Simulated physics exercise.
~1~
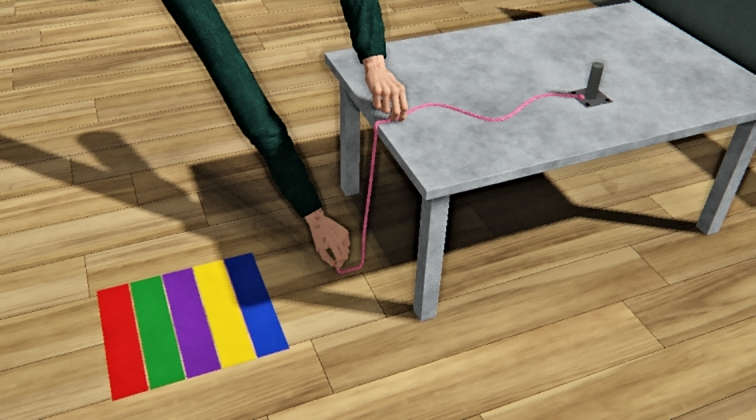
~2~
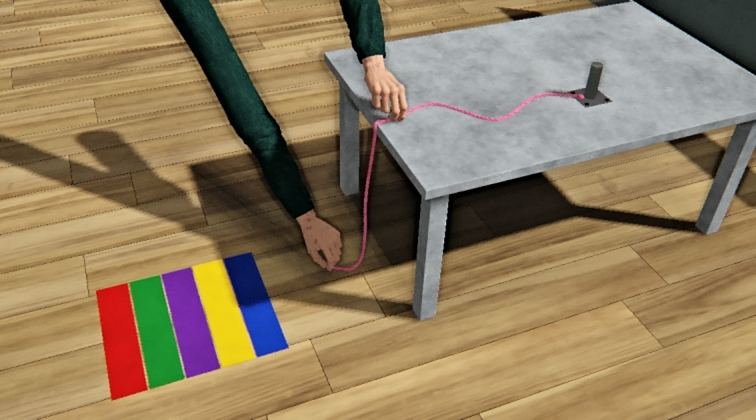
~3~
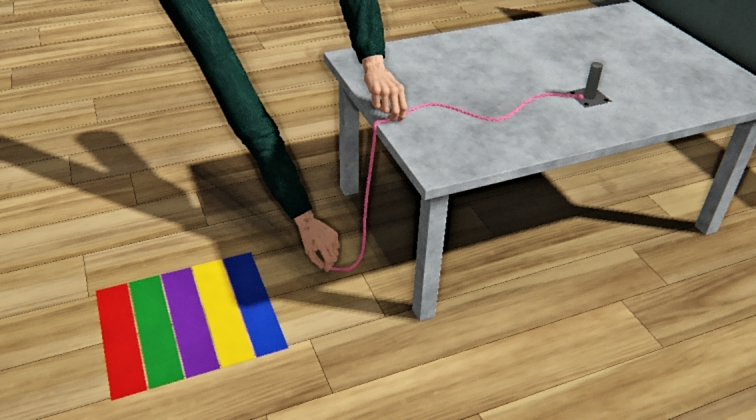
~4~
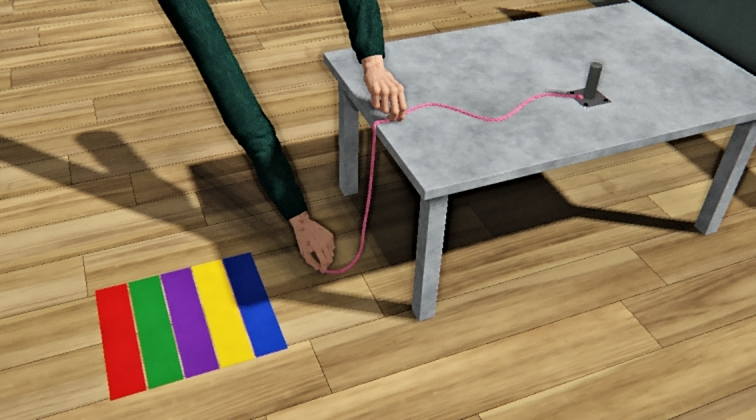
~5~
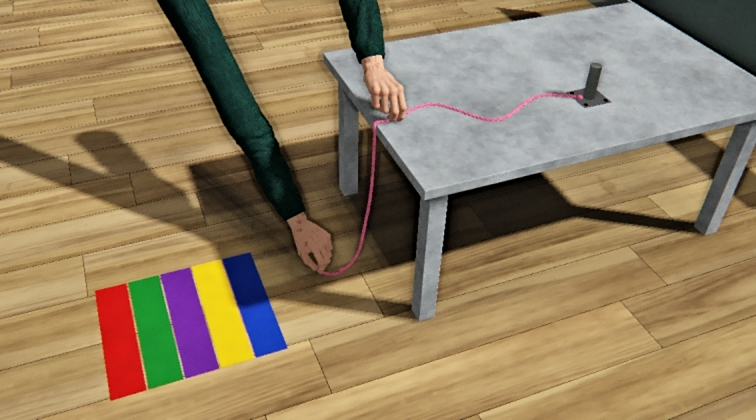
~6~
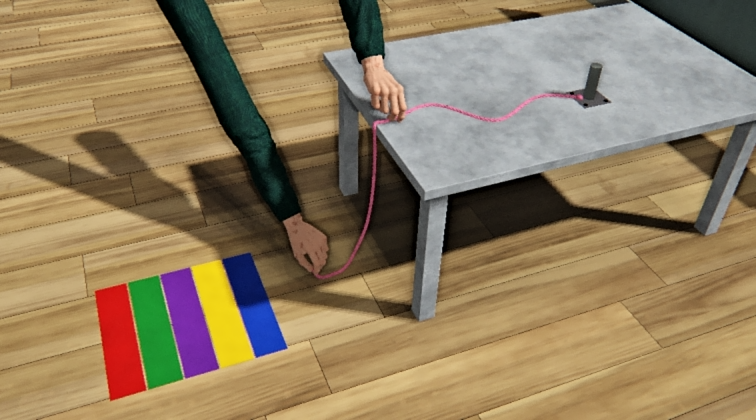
A hand near the floor drawing the end of a pink cord slightly left while another hand stays at the table edge.
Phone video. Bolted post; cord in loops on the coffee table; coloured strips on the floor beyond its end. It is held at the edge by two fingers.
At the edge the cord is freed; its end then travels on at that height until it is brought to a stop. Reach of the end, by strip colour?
Purple.
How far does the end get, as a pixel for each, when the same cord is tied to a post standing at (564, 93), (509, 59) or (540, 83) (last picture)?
Per try, approx.: (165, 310); (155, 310); (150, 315).
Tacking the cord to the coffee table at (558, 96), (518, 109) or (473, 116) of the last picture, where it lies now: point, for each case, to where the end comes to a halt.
(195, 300), (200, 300), (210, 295).
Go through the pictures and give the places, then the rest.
End (335, 265); blue (267, 334); yellow (233, 343); purple (199, 353); green (163, 363); red (127, 374), in the first picture.
End (327, 267); cord through (547, 95) (501, 119) (430, 104) (375, 133) (366, 198) (363, 251), in the second picture.
End (325, 267), in the third picture.
End (320, 268); cord through (546, 95) (500, 120) (430, 105) (375, 133) (369, 198) (360, 252), in the fourth picture.
End (318, 269), in the fifth picture.
End (313, 270); cord through (546, 95) (500, 120) (429, 105) (375, 134) (372, 197) (355, 252), in the sixth picture.
A little later, end near (256, 286); over blue.
Next, end near (214, 296); over yellow.
When it is tight, end near (189, 303); over purple. It halts on the purple strip.
